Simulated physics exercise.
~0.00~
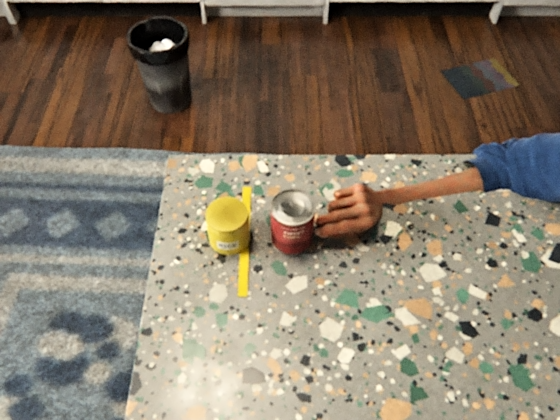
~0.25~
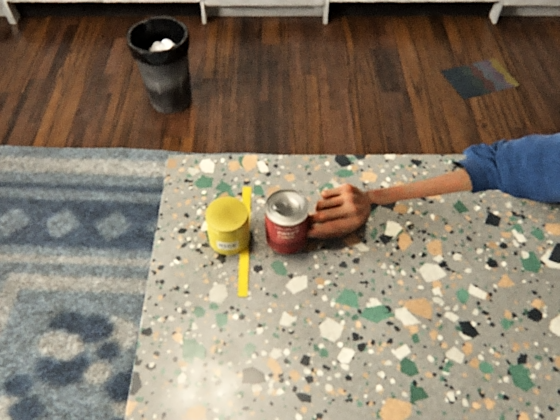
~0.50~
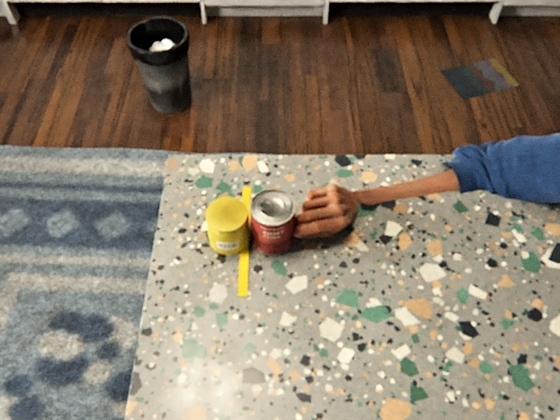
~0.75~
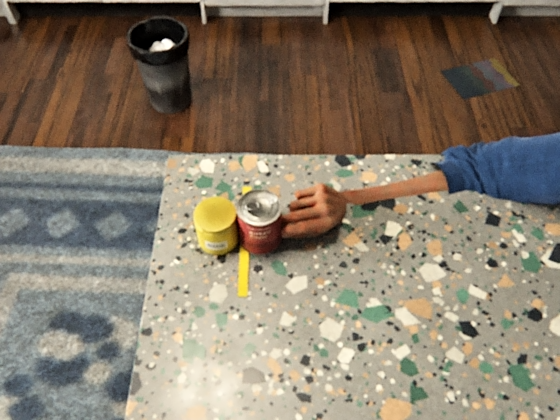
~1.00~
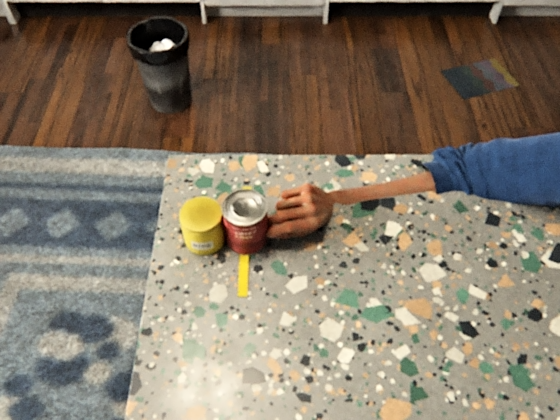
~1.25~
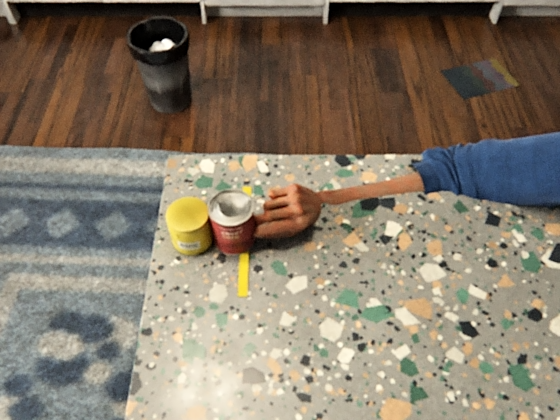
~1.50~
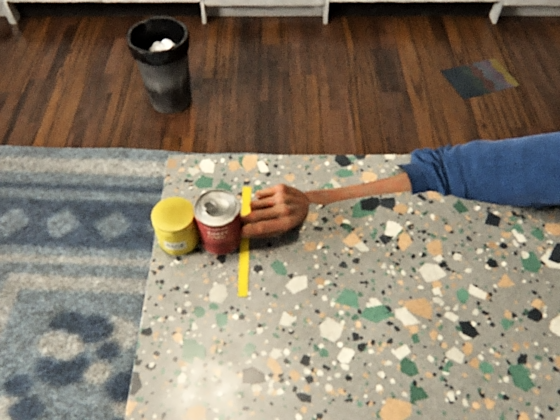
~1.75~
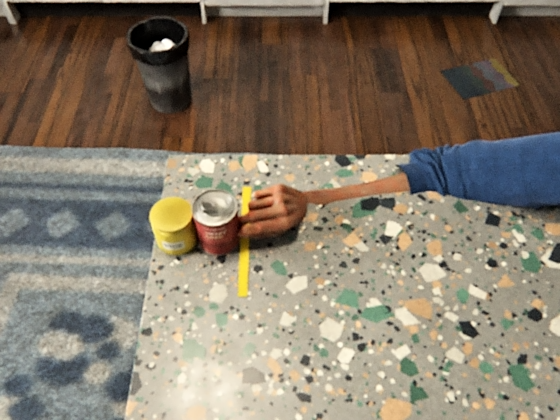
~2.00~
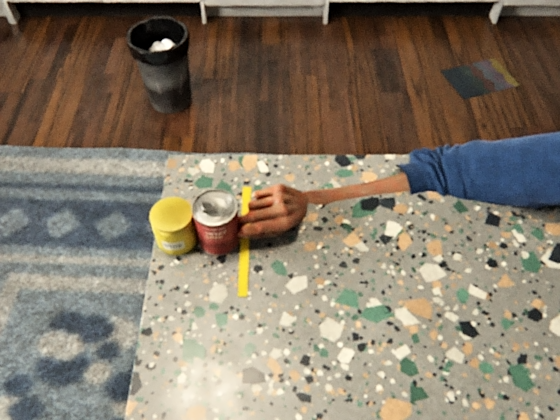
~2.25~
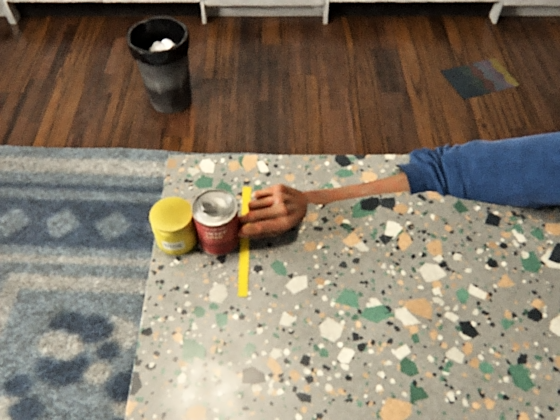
A hand pushes a red tin left into a yellow jar, which stays on the table.
